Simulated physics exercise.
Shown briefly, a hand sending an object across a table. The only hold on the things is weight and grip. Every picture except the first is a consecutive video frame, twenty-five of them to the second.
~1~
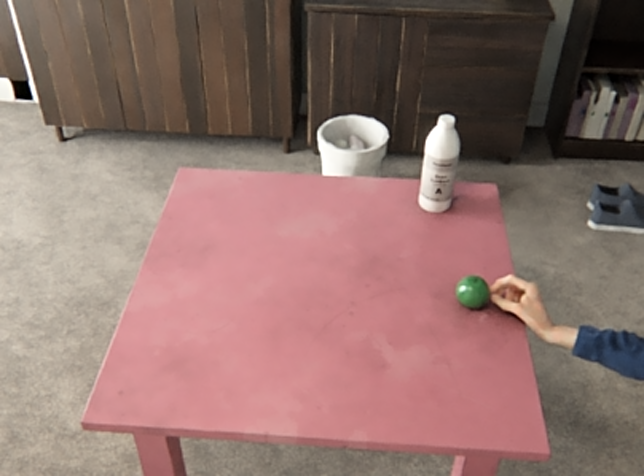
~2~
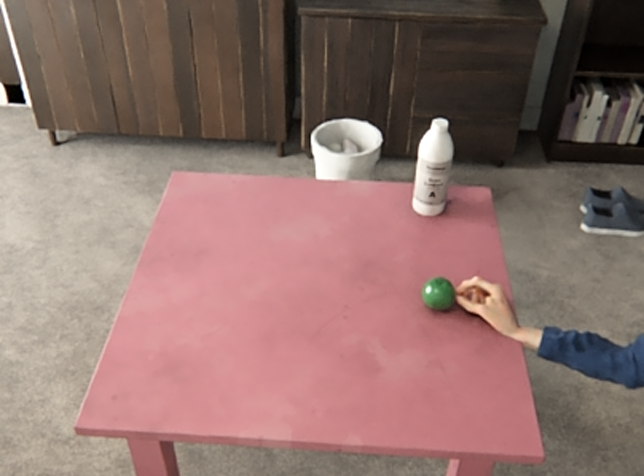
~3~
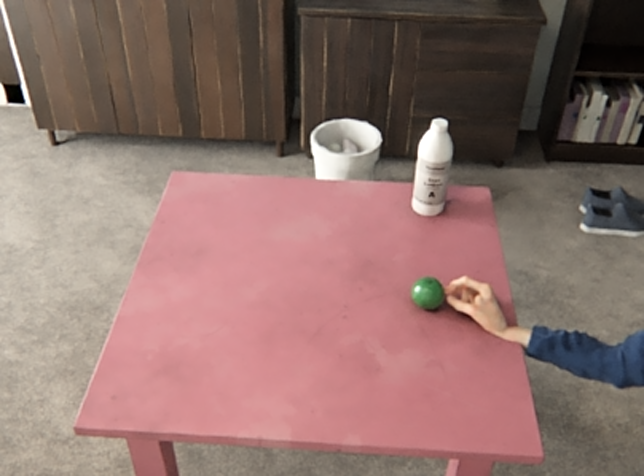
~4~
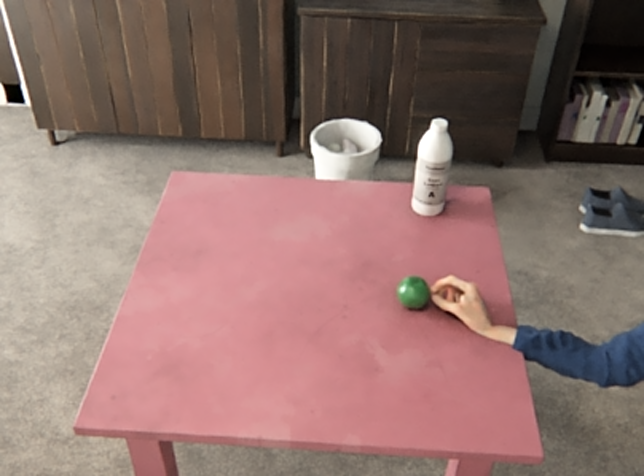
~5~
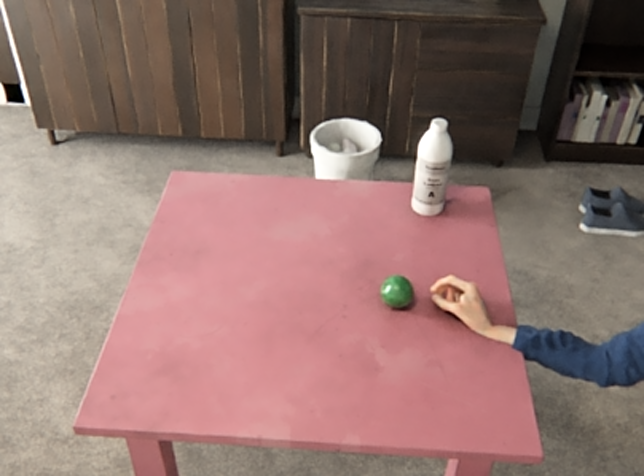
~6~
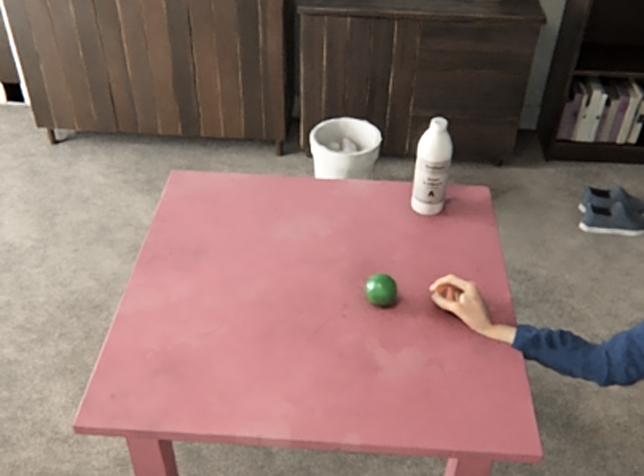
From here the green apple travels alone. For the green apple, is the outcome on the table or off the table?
My guess is it comes off the table.
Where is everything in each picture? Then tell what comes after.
In the first frame, under the hand; green apple (473, 292).
In the second frame, under the hand; green apple (439, 294).
In the third frame, under the hand; green apple (428, 293).
In the fourth frame, green apple (414, 292).
In the fifth frame, green apple (398, 291) rolled a little.
In the sixth frame, green apple (382, 290) rolled about its own width.
Then, 0.20 s after the last picture, green apple rolled well along near (305, 285).
Then, 0.60 s after the last picture, green apple rolled well along near (163, 277).
Then, 0.90 s after the last picture, green apple now off the table.
Then, 1.20 s after the last picture, things are still on the move.
By the end, off the table, green apple.
